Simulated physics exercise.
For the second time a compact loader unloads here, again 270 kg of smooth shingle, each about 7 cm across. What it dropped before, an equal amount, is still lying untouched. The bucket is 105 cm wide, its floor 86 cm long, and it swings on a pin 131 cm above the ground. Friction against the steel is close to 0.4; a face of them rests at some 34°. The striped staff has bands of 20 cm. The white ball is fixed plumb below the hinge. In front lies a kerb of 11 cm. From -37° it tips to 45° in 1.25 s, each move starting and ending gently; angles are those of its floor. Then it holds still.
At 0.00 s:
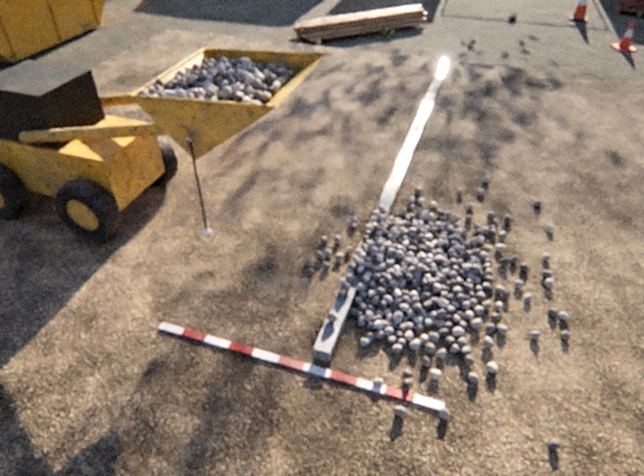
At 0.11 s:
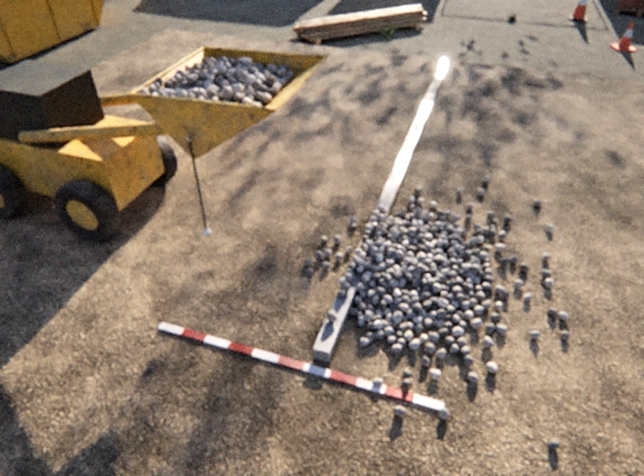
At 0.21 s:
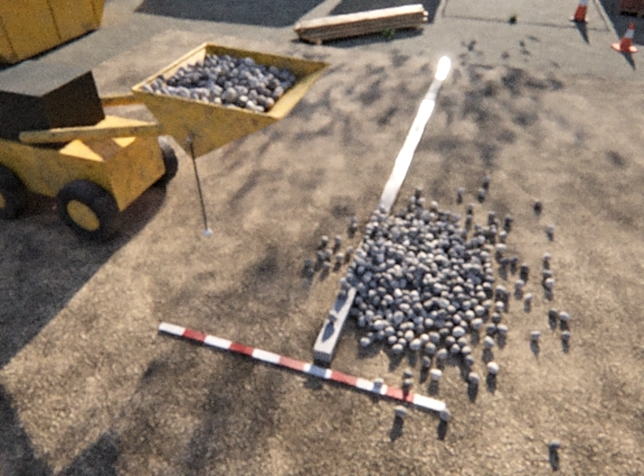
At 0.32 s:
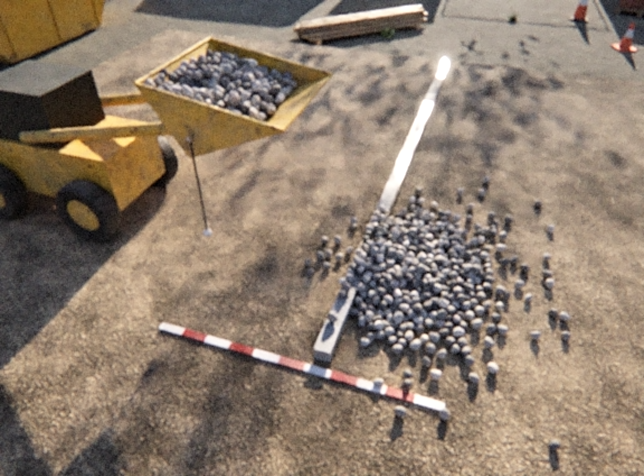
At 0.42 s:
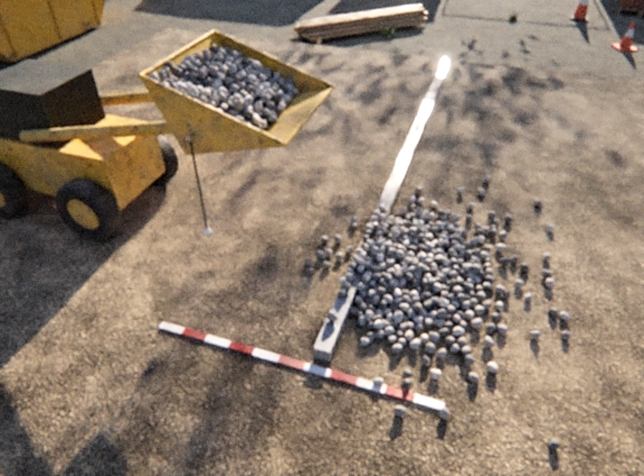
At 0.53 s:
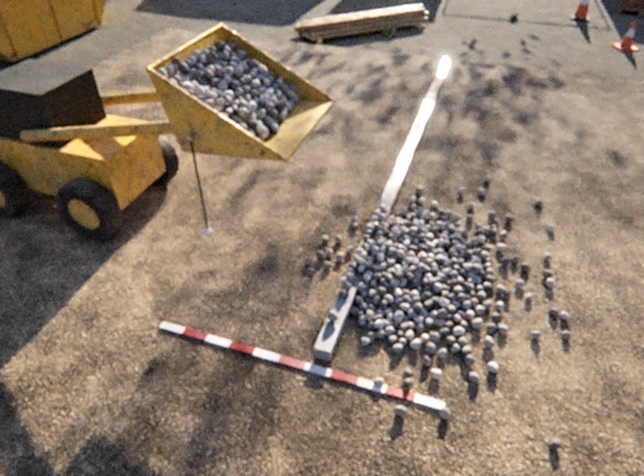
The video shows a yellow loader at left holding a bucket of grey stones, which gradually tilts forward to the right with the stones still inside, while a stone pile lies motionless across a kerb near a red-and-white staff.
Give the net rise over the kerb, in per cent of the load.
About 4 per cent.
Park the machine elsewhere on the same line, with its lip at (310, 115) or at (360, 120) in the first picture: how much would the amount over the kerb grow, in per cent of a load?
About 25 and 85 per cent.
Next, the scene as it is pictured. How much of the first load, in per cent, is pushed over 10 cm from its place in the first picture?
About 0 per cent.
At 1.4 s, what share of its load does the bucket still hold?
It holds some 30 per cent.
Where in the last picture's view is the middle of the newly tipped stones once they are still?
Around (329, 245).
After 0.9 s the floor is at 32°; in per cent of one load, 98 in the bucket, 8 on this side of the kerb, 93 over the kerb; the foremost stones are at (575, 324).
After 1.4 s the floor is at 45°; in per cent of one load, 32 in the bucket, 75 on this side of the kerb, 93 over the kerb; the foremost stones are at (575, 324).
After 1.7 s the floor is at 45°; in per cent of one load, 0 in the bucket, 105 on this side of the kerb, 95 over the kerb; the foremost stones are at (575, 324).
After 4.2 s the floor is at 45°; in per cent of one load, 0 in the bucket, 103 on this side of the kerb, 97 over the kerb; the foremost stones are at (575, 324). Net gain over the kerb, 4.
